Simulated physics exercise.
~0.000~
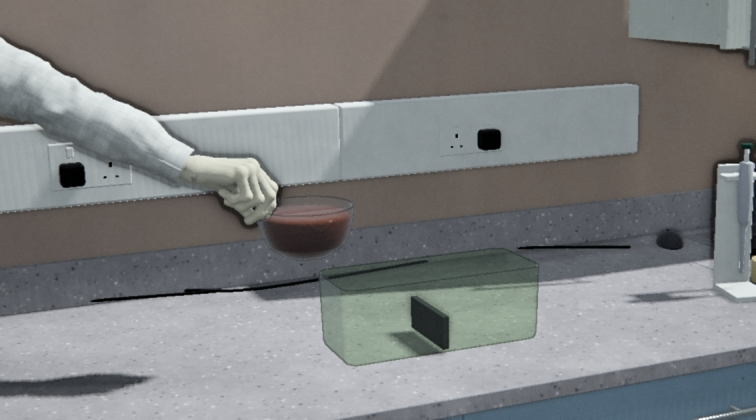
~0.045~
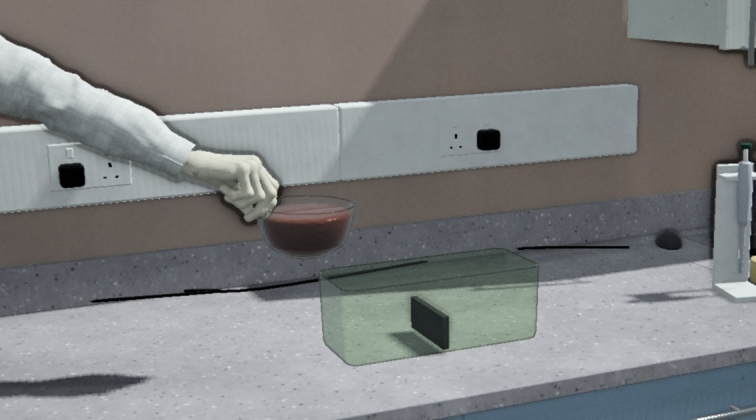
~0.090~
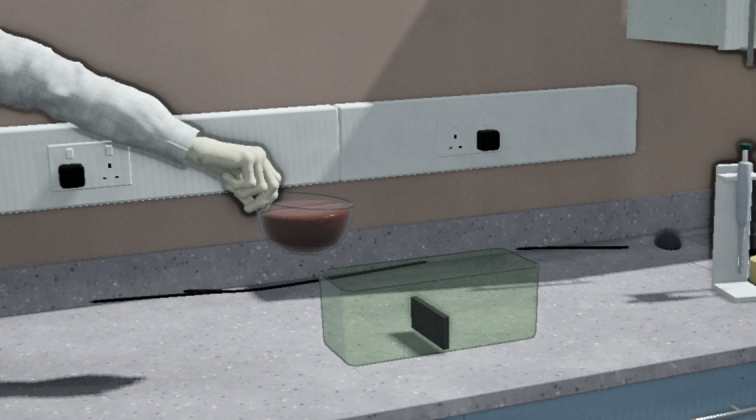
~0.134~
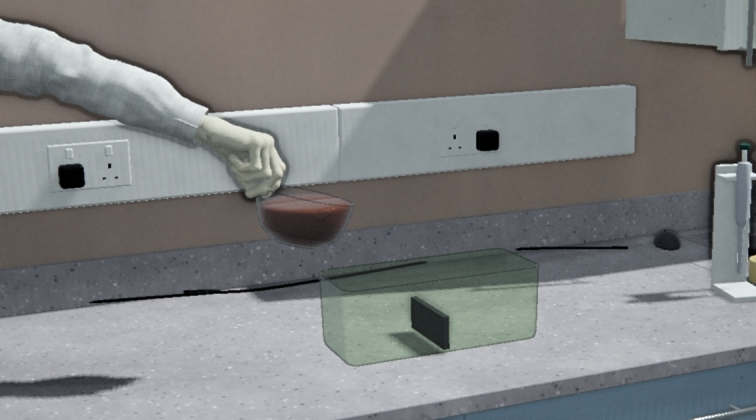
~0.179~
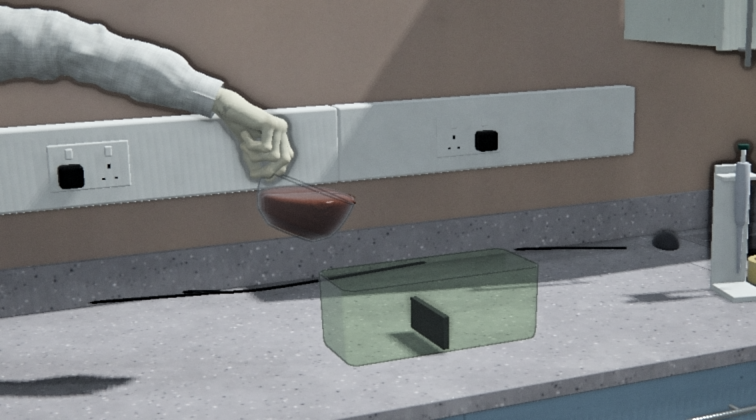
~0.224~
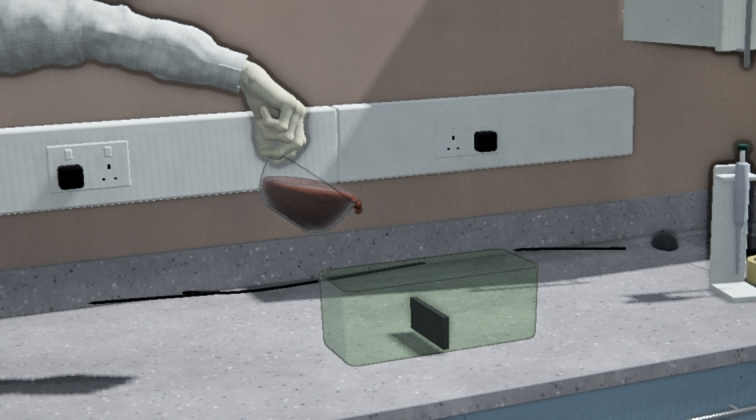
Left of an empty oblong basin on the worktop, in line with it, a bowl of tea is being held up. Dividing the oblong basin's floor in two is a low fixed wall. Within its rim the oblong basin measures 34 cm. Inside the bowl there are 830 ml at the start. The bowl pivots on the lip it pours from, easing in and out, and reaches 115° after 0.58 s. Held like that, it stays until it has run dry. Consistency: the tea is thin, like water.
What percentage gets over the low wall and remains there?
43 %.
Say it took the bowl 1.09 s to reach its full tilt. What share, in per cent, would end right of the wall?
In that case, roughly 30 per cent.
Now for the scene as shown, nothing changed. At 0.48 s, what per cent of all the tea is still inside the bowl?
Close to 22 in a hundred.
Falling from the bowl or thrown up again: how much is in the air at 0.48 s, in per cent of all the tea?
64 per cent.
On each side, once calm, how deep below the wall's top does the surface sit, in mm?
I'd say some 36 mm on the left and some 40 mm on the right.
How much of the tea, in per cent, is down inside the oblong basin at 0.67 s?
About 96 %.
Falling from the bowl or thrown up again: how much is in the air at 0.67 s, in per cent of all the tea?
In-air share: About 5 %.
After 0.48 s the tilt is 107° and 22 per cent is still to pour, 14 is left of the wall and 0 right of it.
After 0.67 s the tilt is 115° and 0 per cent is still to pour, 43 is left of the wall and 52 right of it.
After 0.87 s the tilt is 115° and 0 per cent is still to pour, 48 is left of the wall and 31 right of it.
After 1.08 s the tilt is 115° and 0 per cent is still to pour, 52 is left of the wall and 43 right of it.
In the end 52 per cent lies left of the wall, 43 right of it and 5 outside.
